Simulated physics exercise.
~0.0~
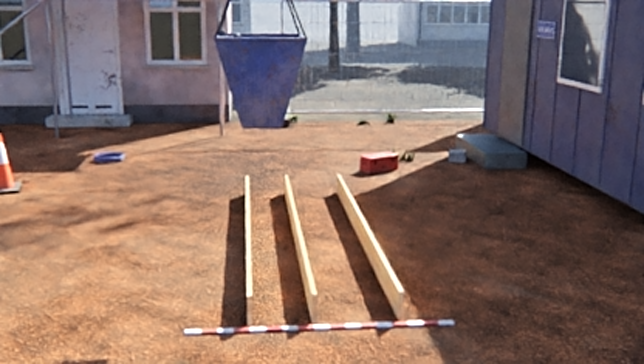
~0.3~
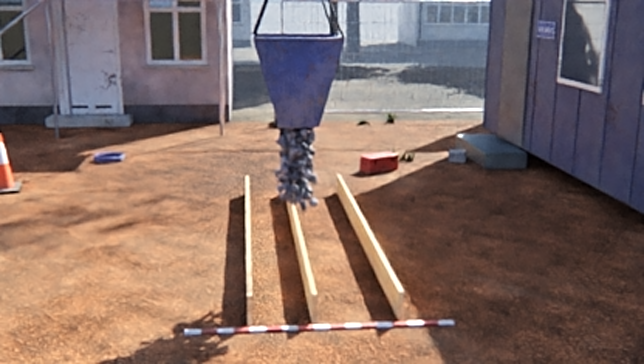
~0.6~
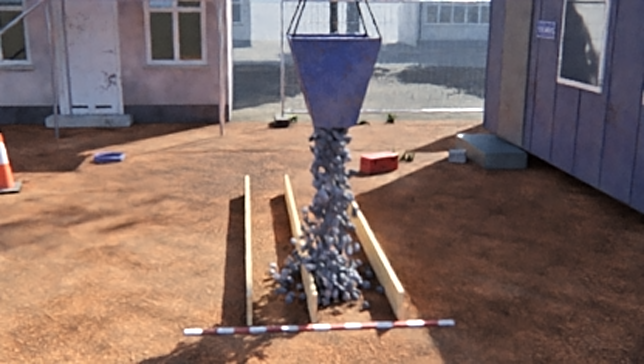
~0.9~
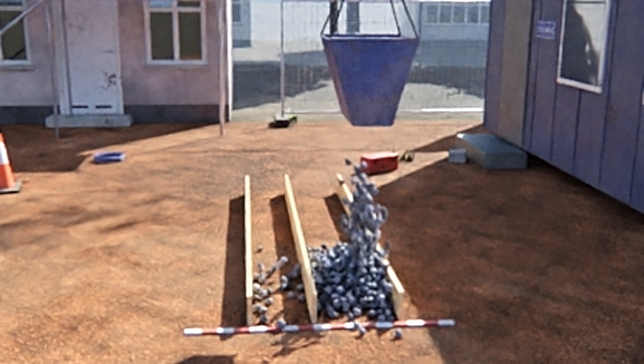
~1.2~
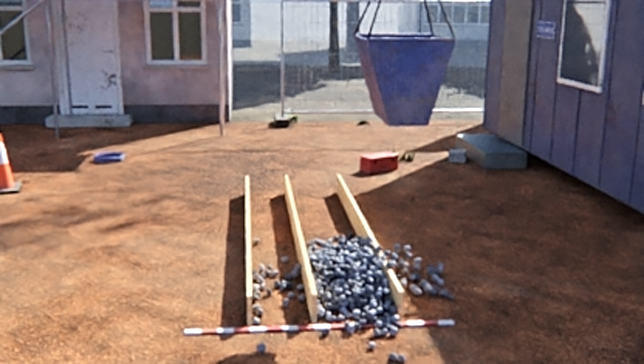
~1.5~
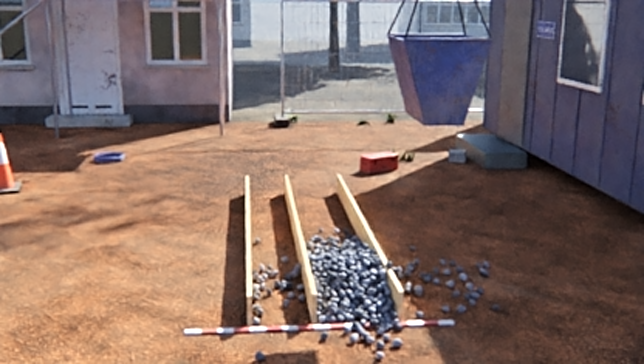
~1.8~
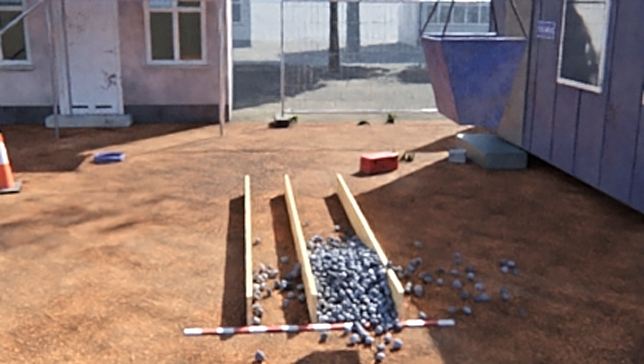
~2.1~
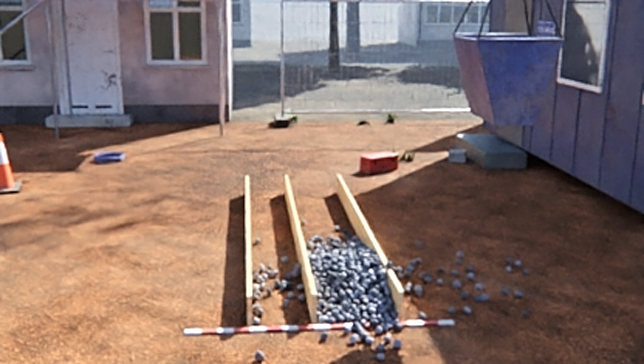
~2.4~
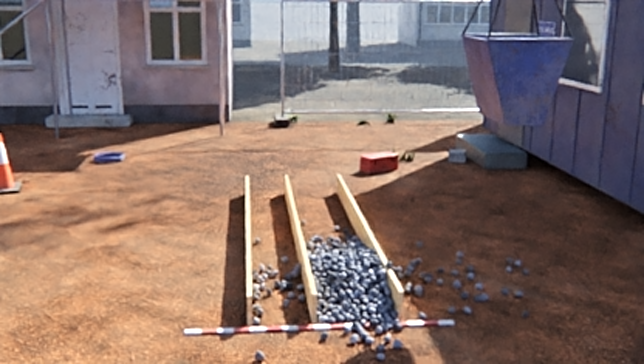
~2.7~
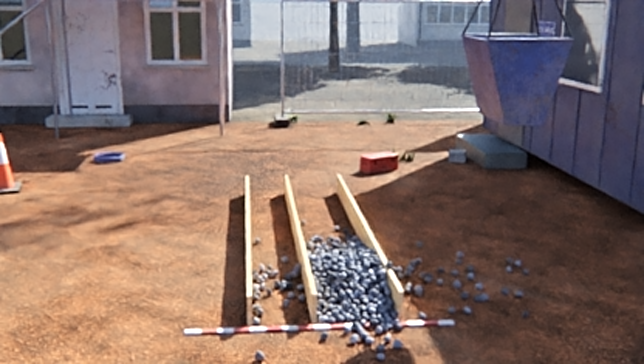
A blue hopper hanging from a crane moved right above three wooden boards, pouring out grey stones until it was empty, then carried on and stopped; most stones lay in the right bay, with a few in the left and some scattered beyond.
